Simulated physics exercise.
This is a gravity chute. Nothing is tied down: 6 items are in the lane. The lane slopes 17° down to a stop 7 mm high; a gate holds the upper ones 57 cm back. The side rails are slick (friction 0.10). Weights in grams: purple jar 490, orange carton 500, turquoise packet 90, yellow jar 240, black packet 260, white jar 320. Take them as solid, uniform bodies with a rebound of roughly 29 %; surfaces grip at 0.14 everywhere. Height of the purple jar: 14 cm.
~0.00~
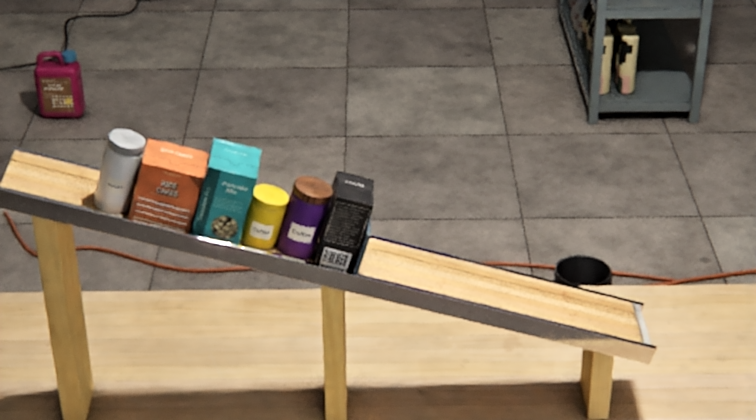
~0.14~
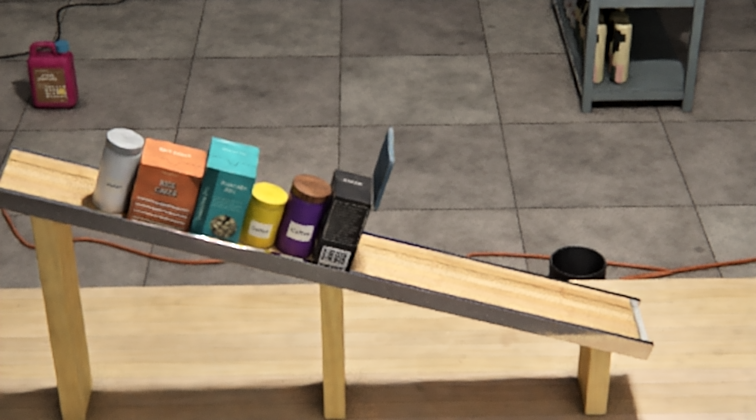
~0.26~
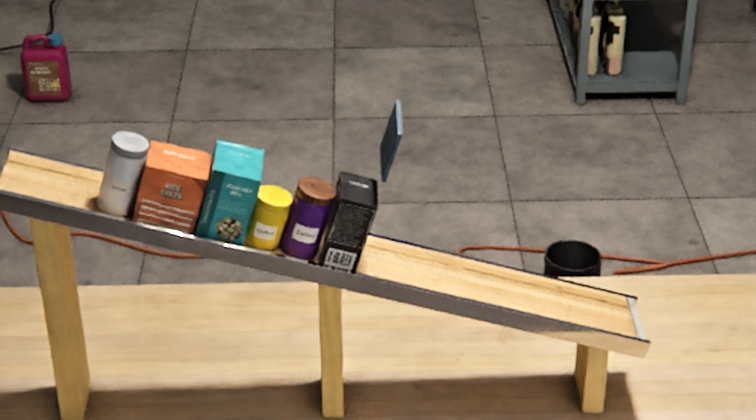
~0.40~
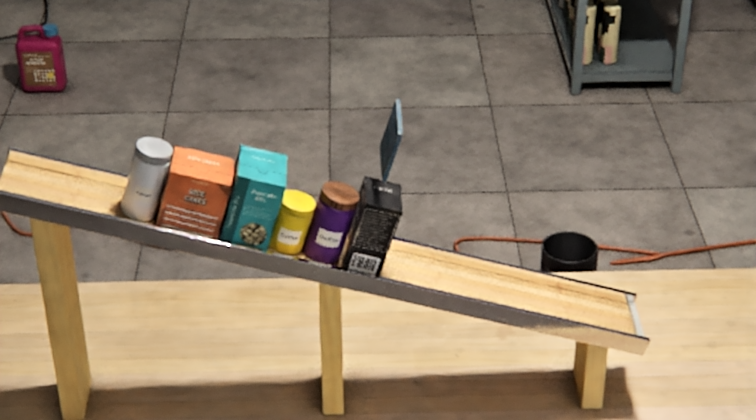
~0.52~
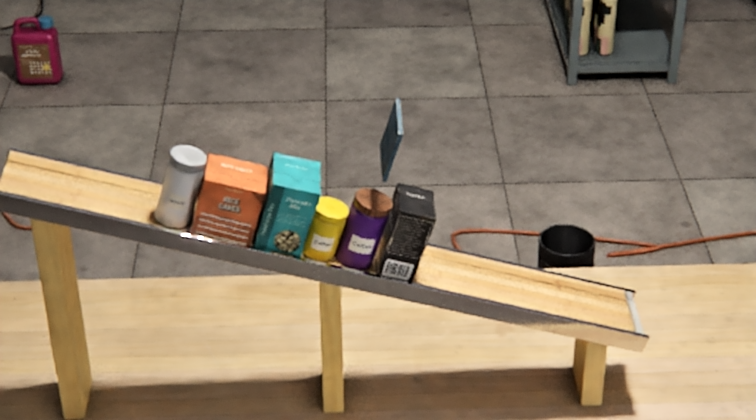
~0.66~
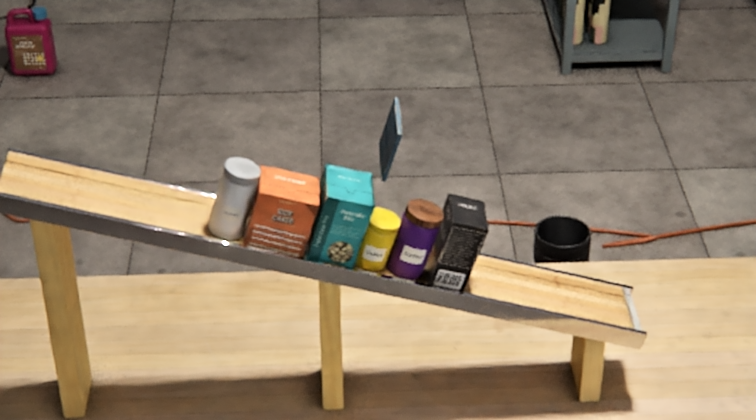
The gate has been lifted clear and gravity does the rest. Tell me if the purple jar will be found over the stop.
The purple jar jumps the stop.
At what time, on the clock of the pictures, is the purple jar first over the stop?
Near 1.4 s.
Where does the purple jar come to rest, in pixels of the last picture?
Near (703, 350).
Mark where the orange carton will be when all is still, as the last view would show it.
Near (615, 284).
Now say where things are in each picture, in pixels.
Gate shut; purple jar (304, 218); orange carton (168, 187), in the first frame.
Yellow jar (263, 216); black packet (342, 222), in the second frame.
Leader 56 cm from the stop; white jar (123, 174); orange carton (172, 189), in the third frame.
Leader 51 cm from the stop; black packet (372, 228); turquoise packet (253, 200), in the fourth frame.
Leader 45 cm from the stop; black packet (405, 234); white jar (181, 187), in the fifth frame.
Leader 35 cm from the stop; purple jar (415, 239); orange carton (281, 212), in the sixth frame.
After 0.86 s, leader 15 cm from the stop; purple jar near (514, 262).
After 1.06 s, purple jar 18° off its base near (606, 272); black packet 29° off its base; white jar 28° off its base.
After 1.46 s, purple jar and black packet now over the stop; white jar on its side.
After 1.86 s, yellow jar now over the stop; white jar on its side; turquoise packet 9° off its base.
In the end (3.7 s), over the stop, purple jar, turquoise packet, yellow jar and black packet; toppled in the lane, white jar; the last one in the lane. In the last view, purple jar near (703, 350).
